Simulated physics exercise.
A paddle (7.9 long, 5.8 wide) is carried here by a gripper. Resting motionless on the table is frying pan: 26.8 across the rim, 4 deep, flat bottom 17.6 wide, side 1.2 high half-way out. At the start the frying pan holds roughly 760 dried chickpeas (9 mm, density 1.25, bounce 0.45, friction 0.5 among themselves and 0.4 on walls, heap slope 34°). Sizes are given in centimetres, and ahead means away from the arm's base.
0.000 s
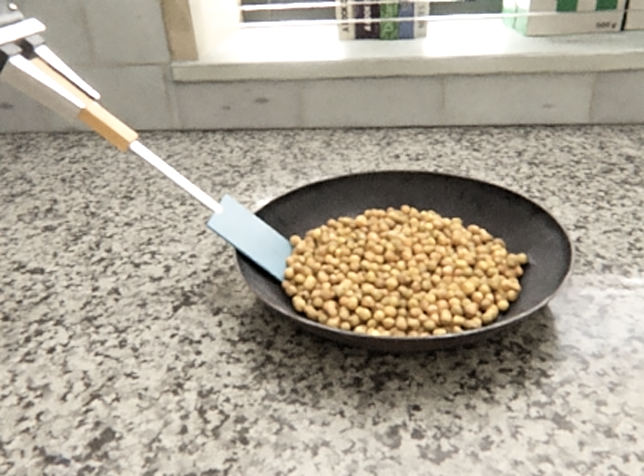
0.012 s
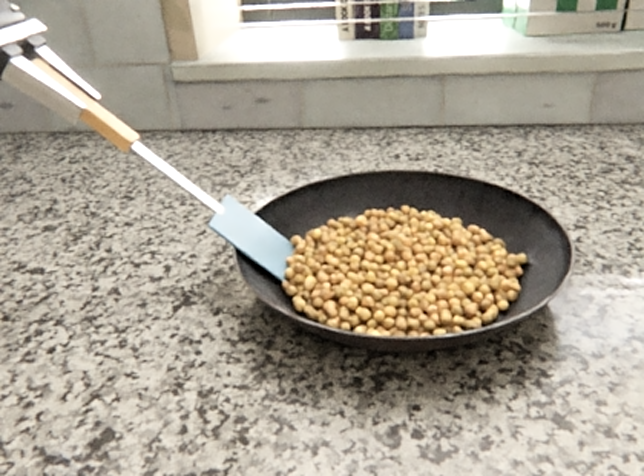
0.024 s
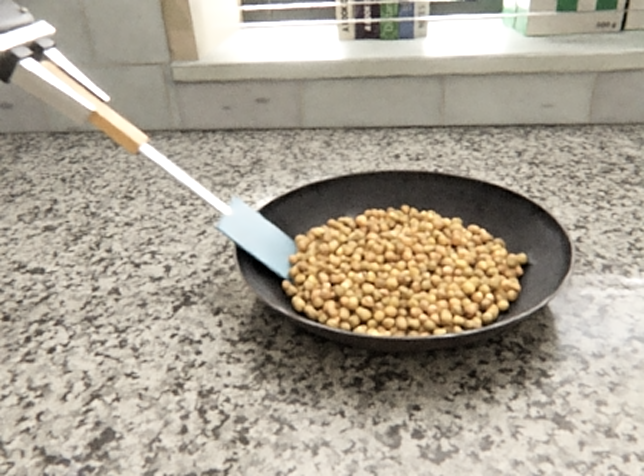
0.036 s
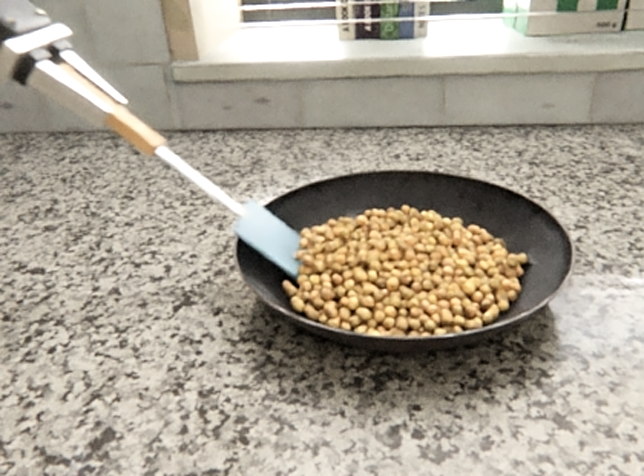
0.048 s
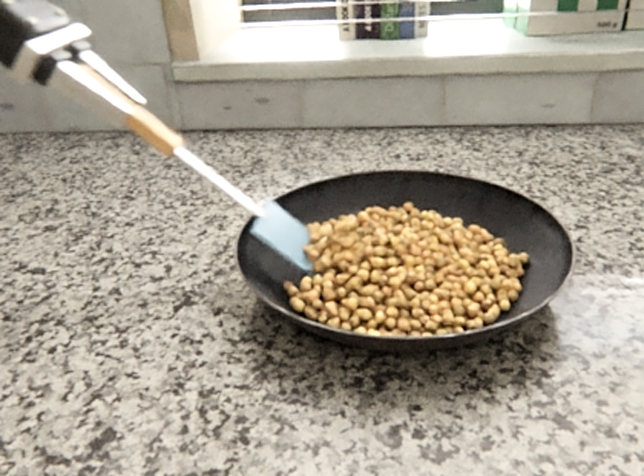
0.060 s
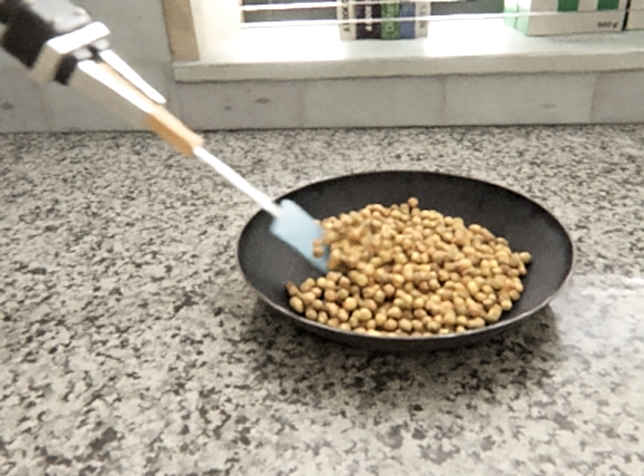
A black frying pan heaped with tan dried chickpeas sits on a speckled grey stone countertop, seen from a fixed, slightly raised view. A gripper at the upper left holds a pale blue paddle with an orange-and-white handle, while tiles and a bright window ledge line the background. The paddle barely moves at first, then slides rightward into the chickpeas, pushing the nearest ones inward as the pan stays still.
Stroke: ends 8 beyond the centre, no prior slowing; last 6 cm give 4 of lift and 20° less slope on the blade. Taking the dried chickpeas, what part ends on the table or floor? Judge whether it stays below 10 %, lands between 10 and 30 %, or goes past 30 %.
It lands between 10 and 30 %.
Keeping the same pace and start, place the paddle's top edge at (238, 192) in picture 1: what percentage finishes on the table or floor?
Some 10 per cent.
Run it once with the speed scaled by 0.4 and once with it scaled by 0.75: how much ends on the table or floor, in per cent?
Estimates, in order: 0 % and 10 %.
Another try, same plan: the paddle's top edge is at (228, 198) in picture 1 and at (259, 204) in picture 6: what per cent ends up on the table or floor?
Off the vessel, on the table or floor: Some 0 percent.
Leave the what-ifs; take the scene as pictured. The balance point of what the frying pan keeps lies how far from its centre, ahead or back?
3.0 cm ahead.
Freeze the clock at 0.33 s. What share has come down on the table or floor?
Some 15 per cent of the load.
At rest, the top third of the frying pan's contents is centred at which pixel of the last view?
It is centred around (487, 261).
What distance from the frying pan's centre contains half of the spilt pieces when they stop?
48 cm.
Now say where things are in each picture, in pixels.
The first frame shows the paddle top edge at (217, 209), sloping 43°; upper third of the load around (396, 259), from x 285 to 520, top at y 210; 764 in the frying pan.
The second frame shows the paddle top edge at (218, 209), sloping 43°; upper third of the load around (396, 259), from x 285 to 520, top at y 210.
The third frame shows the paddle top edge at (226, 211), sloping 43°; upper third of the load around (394, 259), from x 285 to 520, top at y 210.
The fourth frame shows the paddle top edge at (242, 214), sloping 43°; upper third of the load around (387, 258), from x 285 to 520, top at y 210.
The fifth frame shows the paddle top edge at (260, 214), sloping 43°; upper third of the load around (384, 254), from x 290 to 525, top at y 205.
The sixth frame shows the paddle top edge at (279, 215), sloping 43°; upper third of the load around (388, 251), from x 290 to 525, top at y 200; 764 in the frying pan.
After 0.09 s, sloping 43°, highest piece 6 above the table; 764 in the frying pan.
After 0.12 s, sloping 38°, highest piece 7 above the table; 764 in the frying pan.
After 0.33 s, sloping 23°, highest piece 6 above the table; 660 in the frying pan, 101 on the table or floor, 3 on the blade or in flight.
After 1.38 s, sloping 23°, highest piece 4 above the table; 660 in the frying pan, 104 on the table or floor.
In the end, 660 in the frying pan, 104 on the table or floor. That is 14 % on the table or floor.
